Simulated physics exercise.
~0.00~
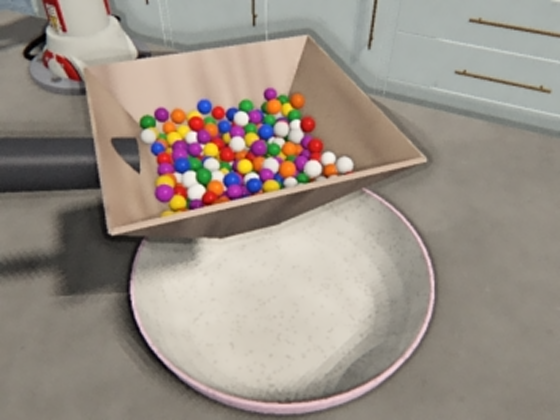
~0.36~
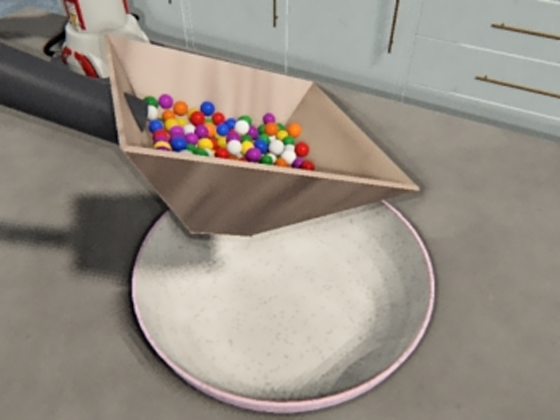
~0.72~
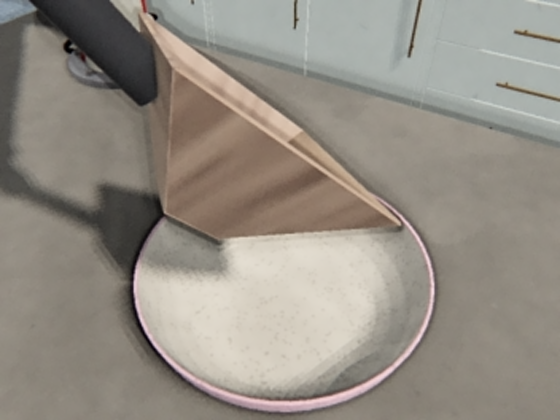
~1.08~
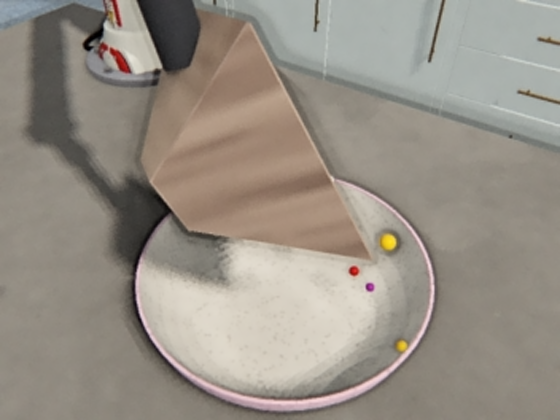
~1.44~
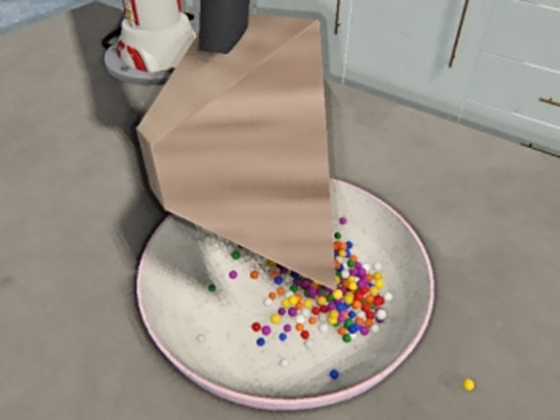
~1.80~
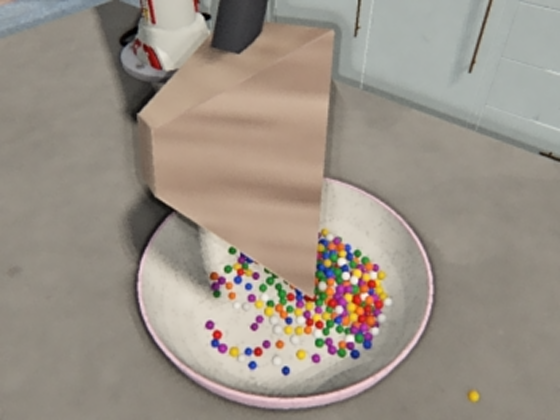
A scoop full of colorful beads tilted steeply over a round, pale pan on a gray surface, and the beads spilled out, scattering and heaping toward the pan's right side, while a yellow one ended up outside it on the right.
